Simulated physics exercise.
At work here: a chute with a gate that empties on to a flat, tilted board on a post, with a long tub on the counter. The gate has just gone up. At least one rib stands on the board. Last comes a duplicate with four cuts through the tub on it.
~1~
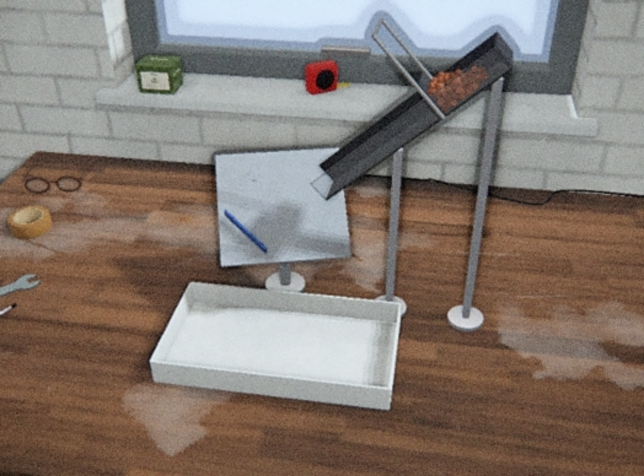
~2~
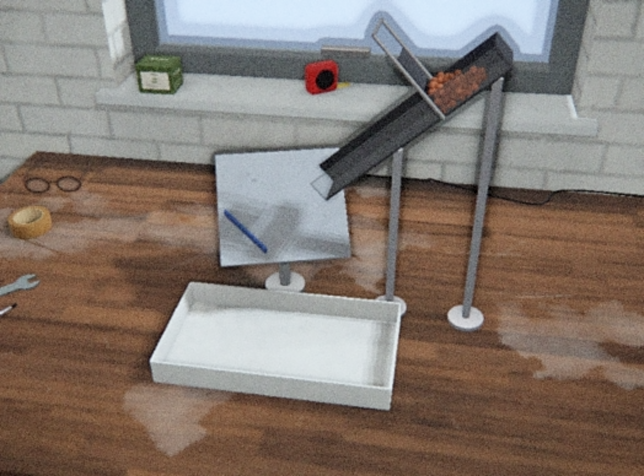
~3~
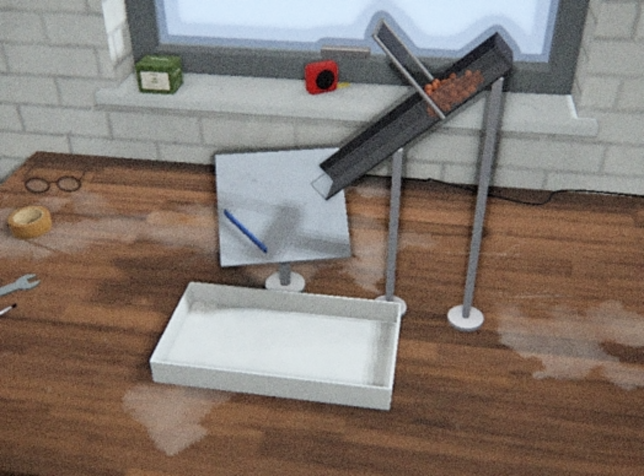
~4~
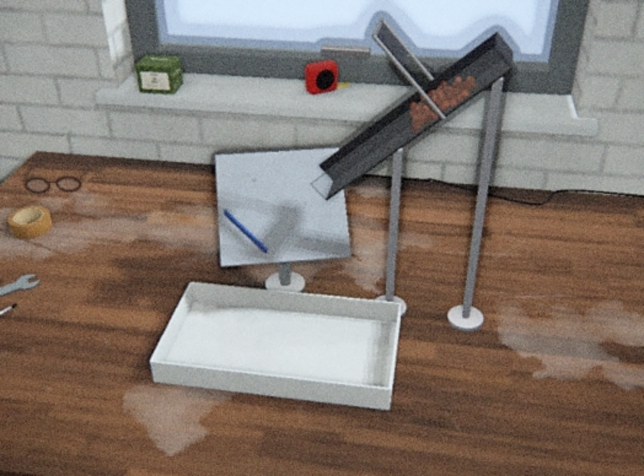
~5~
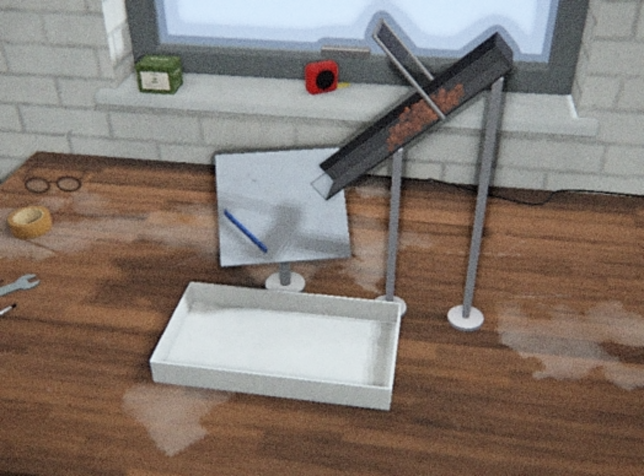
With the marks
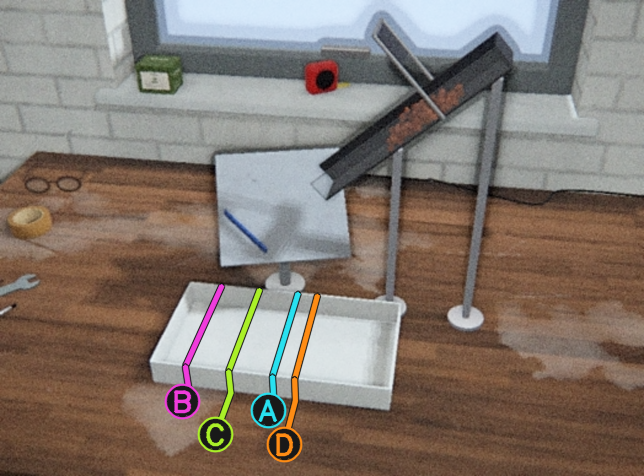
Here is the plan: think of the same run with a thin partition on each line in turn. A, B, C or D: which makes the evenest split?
A works best here.
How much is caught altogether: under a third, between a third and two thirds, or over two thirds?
About that: Over two thirds.
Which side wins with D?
Left.
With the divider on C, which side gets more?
More lands on the right.
On the marked copy, line A crosses the front rim at (272, 375); line B crosses the front rim at (185, 365); line C crosses the front rim at (228, 370); line D crosses the front rim at (294, 378).
If A is chosen, of what is caught, close to two thirds on the left of the divider, close to a third on the right.
If B is chosen, of what is caught, only a few on the left of the divider, all but a few on the right.
If C is chosen, of what is caught, a small share on the left of the divider, all but a few on the right.
If D is chosen, of what is caught, all but a few on the left of the divider, a small share on the right.
